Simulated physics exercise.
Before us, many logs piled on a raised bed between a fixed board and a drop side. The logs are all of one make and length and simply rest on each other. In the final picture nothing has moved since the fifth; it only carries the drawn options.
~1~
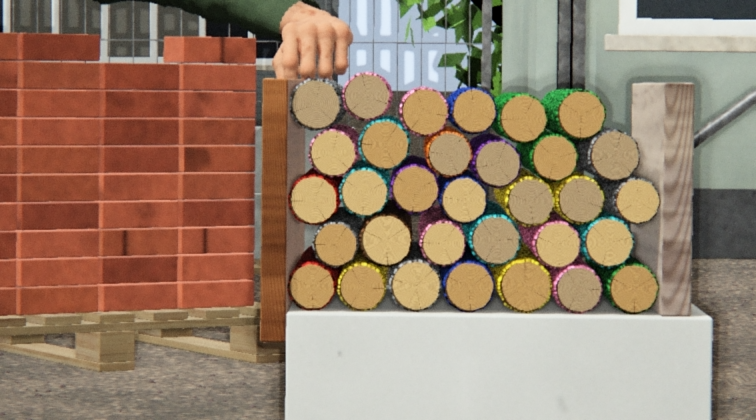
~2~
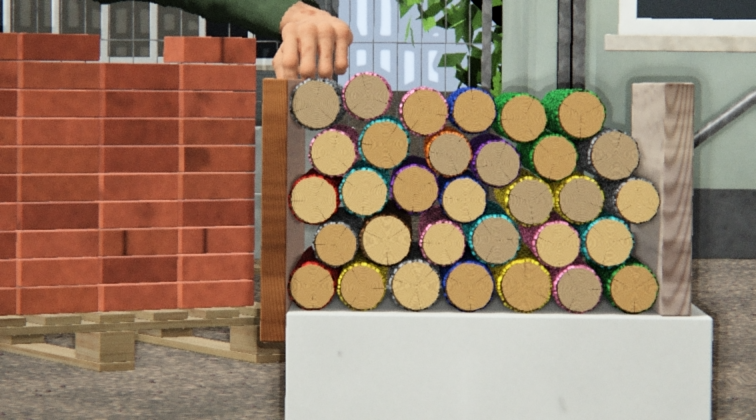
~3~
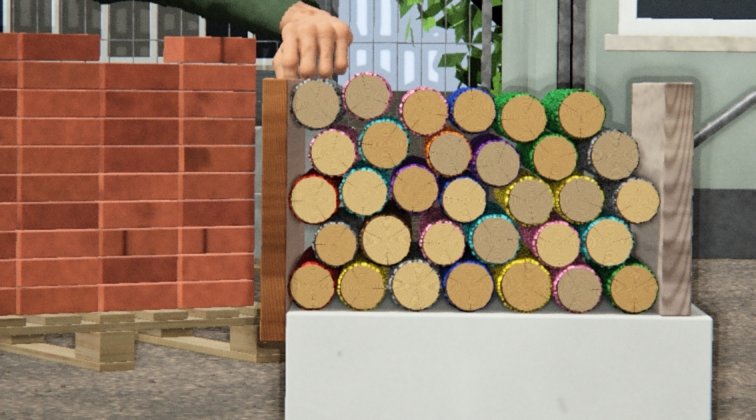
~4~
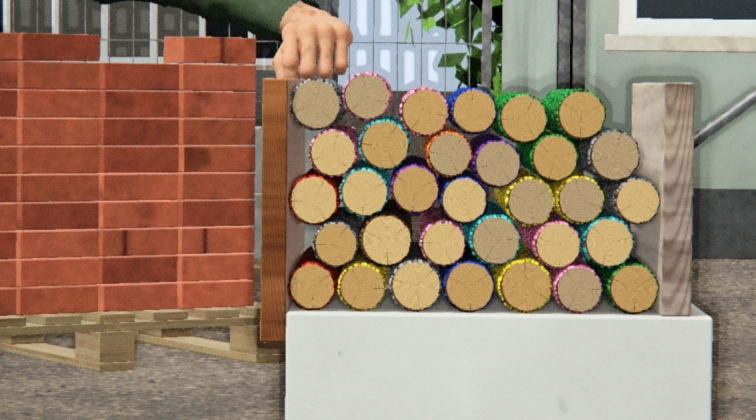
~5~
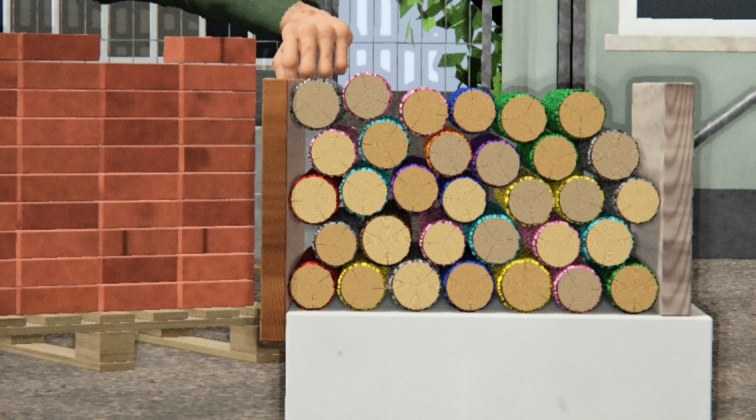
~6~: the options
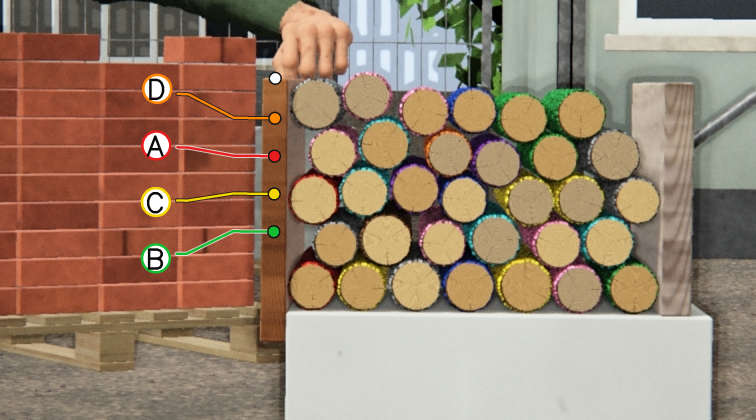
In a paved yard beside a stack of red bricks on a pallet, round logs with colourful edges lie piled between two upright boards on a pale block. A fist rests at the top of the left board, below a dark green sleeve. From start to end, hand and logs stay still.
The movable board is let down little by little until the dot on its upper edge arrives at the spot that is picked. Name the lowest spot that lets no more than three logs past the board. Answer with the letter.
The lowest mark that will do is B.
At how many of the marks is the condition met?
The number is four.
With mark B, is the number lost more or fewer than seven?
At B, fewer than seven.
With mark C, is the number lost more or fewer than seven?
It loses fewer than seven.
On the marked copy, A at (274, 157); B at (273, 231); C at (274, 194); D at (274, 119); the white dot at (275, 79).
With B. Early on, top of the board (288, 151).
Further on, top of the board (287, 231).
At the end, top of the board (287, 231), one out over the board.
As for the rest, A one out over the board; C one out over the board; D none out over the board.
